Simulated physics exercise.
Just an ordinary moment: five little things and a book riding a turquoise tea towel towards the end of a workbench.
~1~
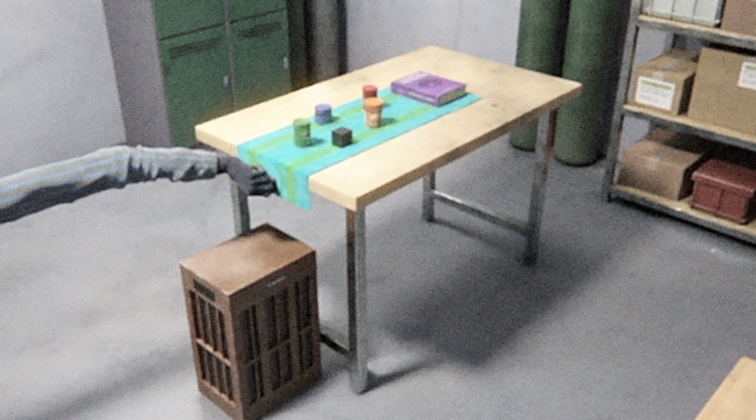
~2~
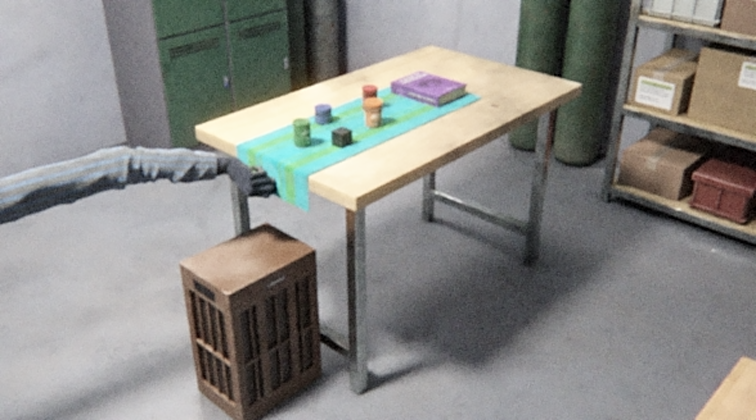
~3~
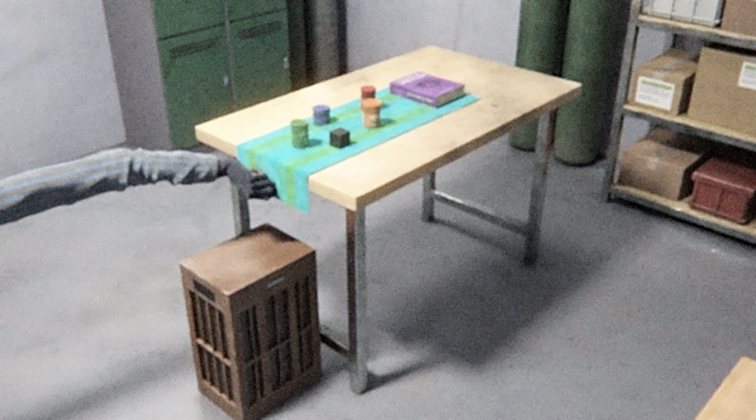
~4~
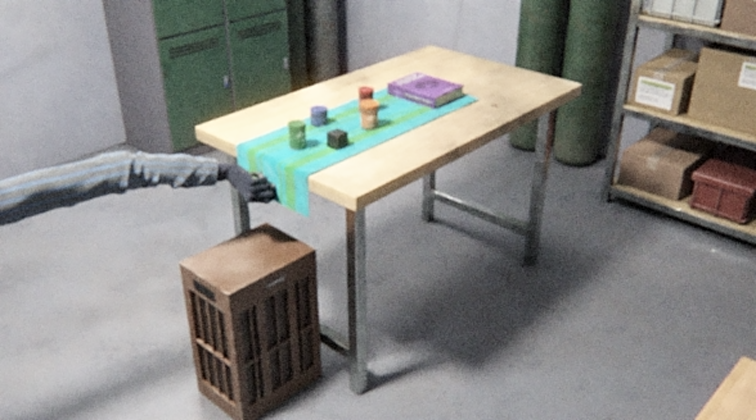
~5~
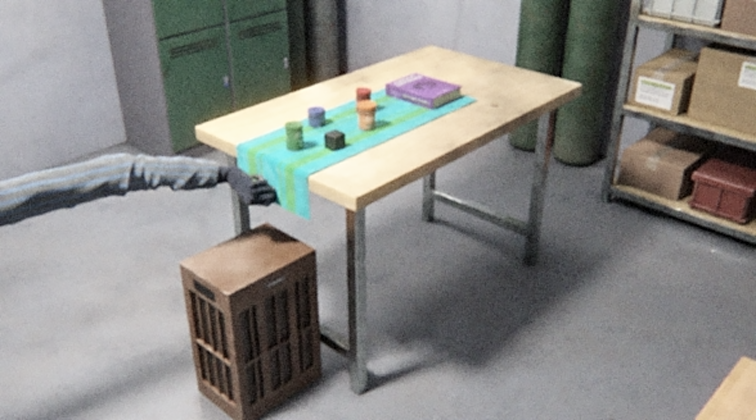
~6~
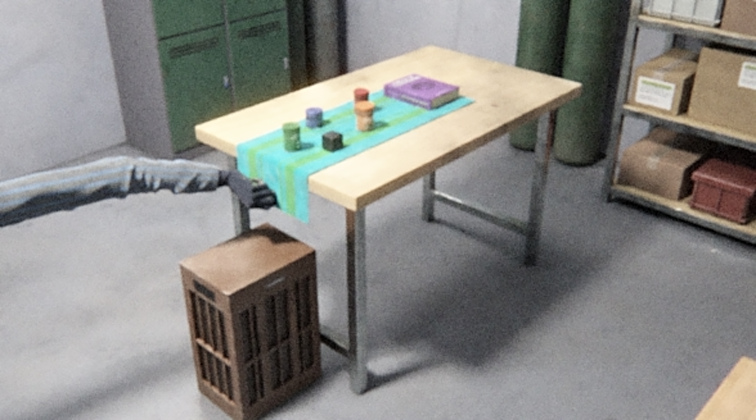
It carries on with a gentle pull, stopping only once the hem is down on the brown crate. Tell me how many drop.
The count that drop is one.
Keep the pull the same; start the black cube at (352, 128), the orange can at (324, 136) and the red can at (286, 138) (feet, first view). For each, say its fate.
The black cube holds on; the orange can survives; the red can drops off.
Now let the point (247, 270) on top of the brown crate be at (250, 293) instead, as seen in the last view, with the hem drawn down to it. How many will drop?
2.
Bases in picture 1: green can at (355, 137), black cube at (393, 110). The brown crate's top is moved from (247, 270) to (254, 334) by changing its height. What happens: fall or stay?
Here's what happens: The green can leaves its perch, the black cube remains aboard.
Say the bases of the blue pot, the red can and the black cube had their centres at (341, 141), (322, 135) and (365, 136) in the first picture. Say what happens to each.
As for the blue pot, it stays aboard; the red can stays aboard; the black cube stays aboard.
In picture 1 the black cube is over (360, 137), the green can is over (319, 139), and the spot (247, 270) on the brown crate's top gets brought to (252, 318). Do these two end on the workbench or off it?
In the end the black cube is no longer on top and the green can is no longer on top.
A little later, hem near (274, 221); all still up.
Next, hem on the crate; green can gone.
When it is over, hem on the crate; green can gone. It carries off one.
